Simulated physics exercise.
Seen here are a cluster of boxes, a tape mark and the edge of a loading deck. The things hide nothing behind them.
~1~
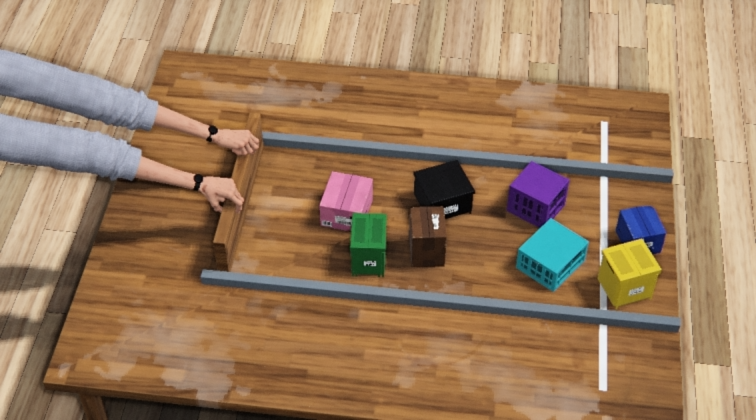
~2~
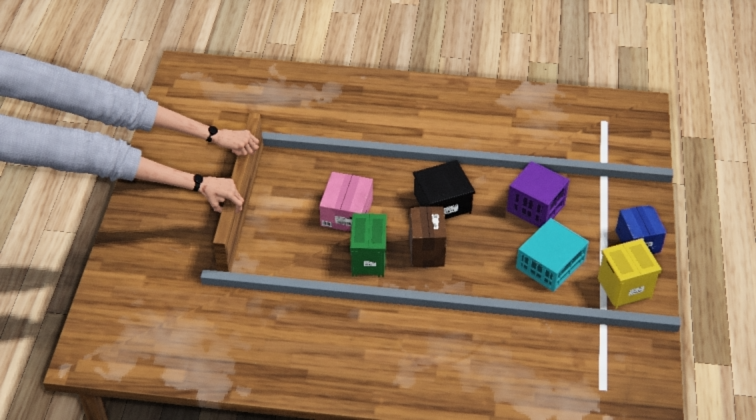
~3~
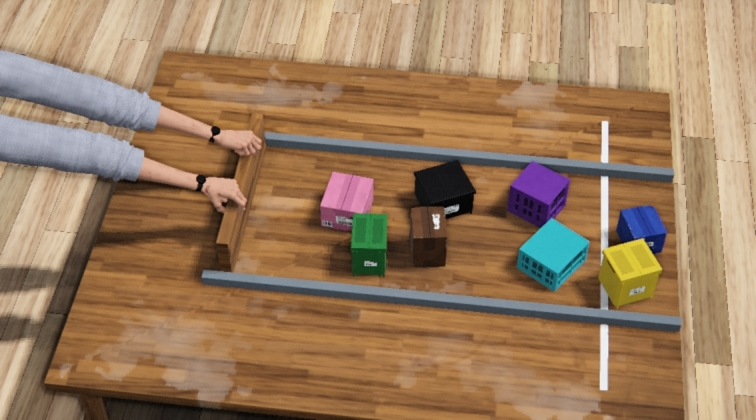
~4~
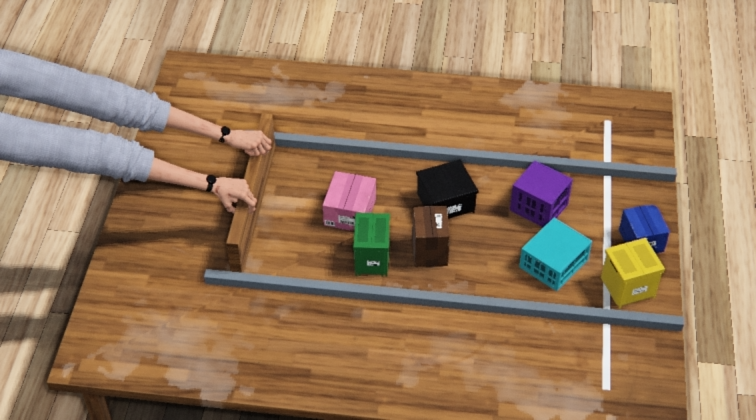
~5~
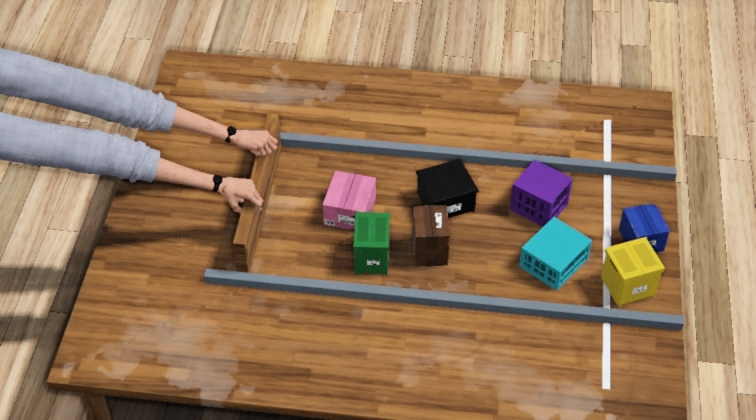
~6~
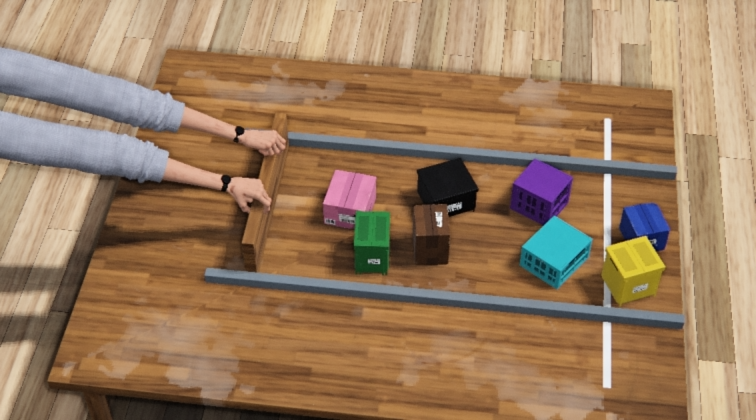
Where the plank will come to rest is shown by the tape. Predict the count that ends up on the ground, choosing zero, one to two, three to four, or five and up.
The count is three to four.
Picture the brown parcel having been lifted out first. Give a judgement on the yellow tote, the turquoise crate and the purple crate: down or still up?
I'd say the yellow tote gets knocked off, the turquoise crate stays aboard and the purple crate gets knocked off.
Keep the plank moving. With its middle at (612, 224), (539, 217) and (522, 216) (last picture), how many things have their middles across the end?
Place by place: 4, 0 and 0.
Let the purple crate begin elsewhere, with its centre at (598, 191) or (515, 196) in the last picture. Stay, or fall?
In order, it is not lost; drops down.
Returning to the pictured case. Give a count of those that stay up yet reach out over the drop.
Answer: 2.
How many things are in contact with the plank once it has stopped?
Number: 2.
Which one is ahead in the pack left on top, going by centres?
It would be the black tote.
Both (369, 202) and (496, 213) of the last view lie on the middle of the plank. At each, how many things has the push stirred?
The counts are 2 and 7.
A little later, none off yet; blue parcel at rest near (644, 229); yellow tote at rest near (632, 272); turquoise crate at rest near (556, 252).
Next, none off yet; blue parcel at rest near (644, 229); yellow tote at rest near (632, 272); turquoise crate moving near (557, 252).
Later still, none off yet; blue parcel shifted about its own width near (669, 226); yellow tote shifted about its own width near (678, 276); turquoise crate shifted about its own width near (632, 245).
When it is over, the number that fall off is three or four; down, purple crate, turquoise crate, yellow tote and blue parcel.
